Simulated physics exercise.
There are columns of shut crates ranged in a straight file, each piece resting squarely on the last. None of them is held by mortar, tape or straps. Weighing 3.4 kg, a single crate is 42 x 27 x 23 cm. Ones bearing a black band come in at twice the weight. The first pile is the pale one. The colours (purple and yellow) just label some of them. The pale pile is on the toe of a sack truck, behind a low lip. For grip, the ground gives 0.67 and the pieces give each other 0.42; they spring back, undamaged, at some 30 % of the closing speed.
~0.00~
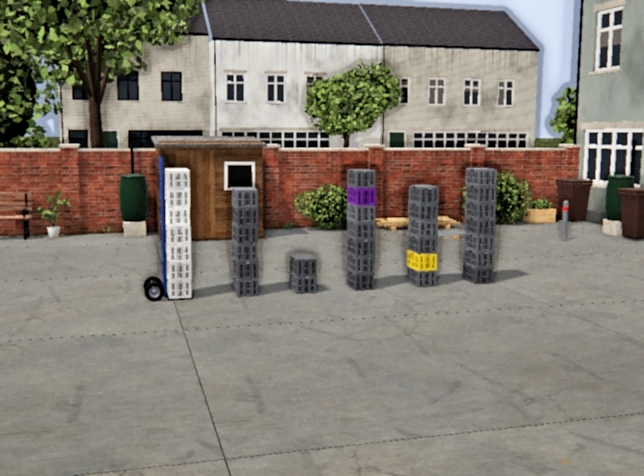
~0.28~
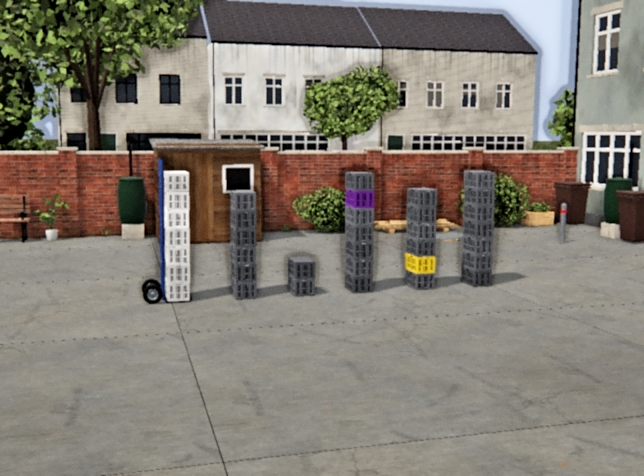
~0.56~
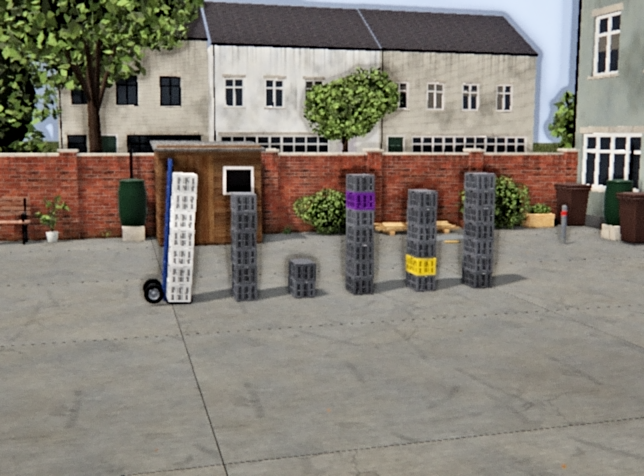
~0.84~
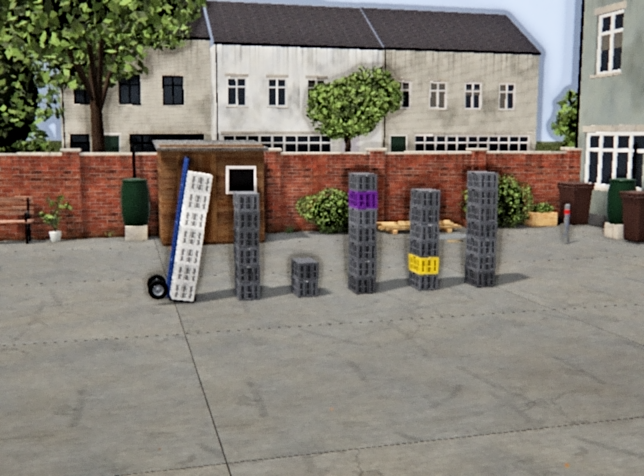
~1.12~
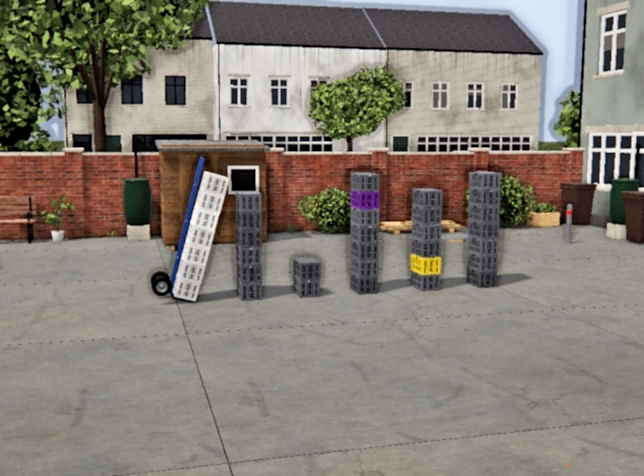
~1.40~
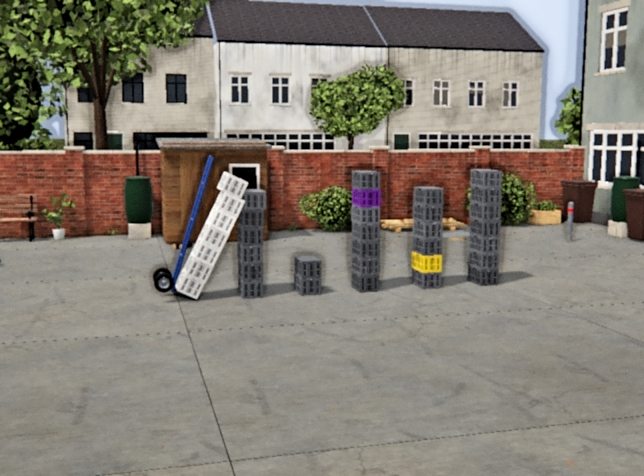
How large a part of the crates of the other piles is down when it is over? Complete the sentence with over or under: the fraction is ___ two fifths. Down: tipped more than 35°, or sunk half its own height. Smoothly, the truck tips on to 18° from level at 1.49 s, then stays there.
The fraction is under two fifths.
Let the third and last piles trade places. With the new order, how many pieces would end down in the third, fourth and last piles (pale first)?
After the swap, the third pile would have 6 down, the fourth 7 and the last 1.
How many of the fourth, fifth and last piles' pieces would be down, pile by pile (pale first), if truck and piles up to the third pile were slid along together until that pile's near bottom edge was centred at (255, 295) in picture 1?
Down per pile: Fourth 0, fifth 0, last 0.
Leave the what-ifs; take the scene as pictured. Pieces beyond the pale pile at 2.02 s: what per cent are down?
15 %.
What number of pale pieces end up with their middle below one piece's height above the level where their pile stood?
The tally of pale pieces is 2.
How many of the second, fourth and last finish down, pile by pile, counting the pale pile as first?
Pieces by pile: Second 4, fourth 0, last 0.
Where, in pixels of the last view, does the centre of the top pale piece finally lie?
It ends up centred around (331, 252) in the last view.
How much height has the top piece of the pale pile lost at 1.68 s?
Drop so far: Roughly 10 cm.
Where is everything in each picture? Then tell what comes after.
In the first picture (pixels give the middle of a visible side), truck frame (163, 185) 0° forward; yellow crate (428, 262); purple crate (366, 197); none of the others has stirred.
Truck frame (162, 188) 0° forward; purple crate (365, 199), in the second picture.
Truck frame (170, 188) 4° forward, top of the pale pile leaning 4°; purple crate (365, 201); none of the others has stirred, in the third picture.
Truck frame (184, 186) 9° forward, top of the pale pile leaning 9°; purple crate (368, 200); none of the others has stirred, in the fourth picture.
Truck frame (197, 186) 15° forward, top of the pale pile leaning 16°; purple crate (370, 200); none of the others has stirred, in the fifth picture.
Truck frame (205, 184) 18° forward, top of the pale pile leaning 26°; purple crate (371, 198); yellow crate (433, 264); one has shifted, in the sixth picture.
After 1.68 s, 7 of the pale pile down; none of the 28 other crates down, 4 disturbed.
After 2.02 s, 7 of the pale pile down; 4 of the 28 other crates down.
In the end (3.5 s), 7 of the pale pile down; 4 of the 28 other crates down; purple crate 33 mm from its place; yellow crate unmoved. That is 14 per cent. From the last view, middles, purple crate near (368, 197), yellow crate near (427, 262).
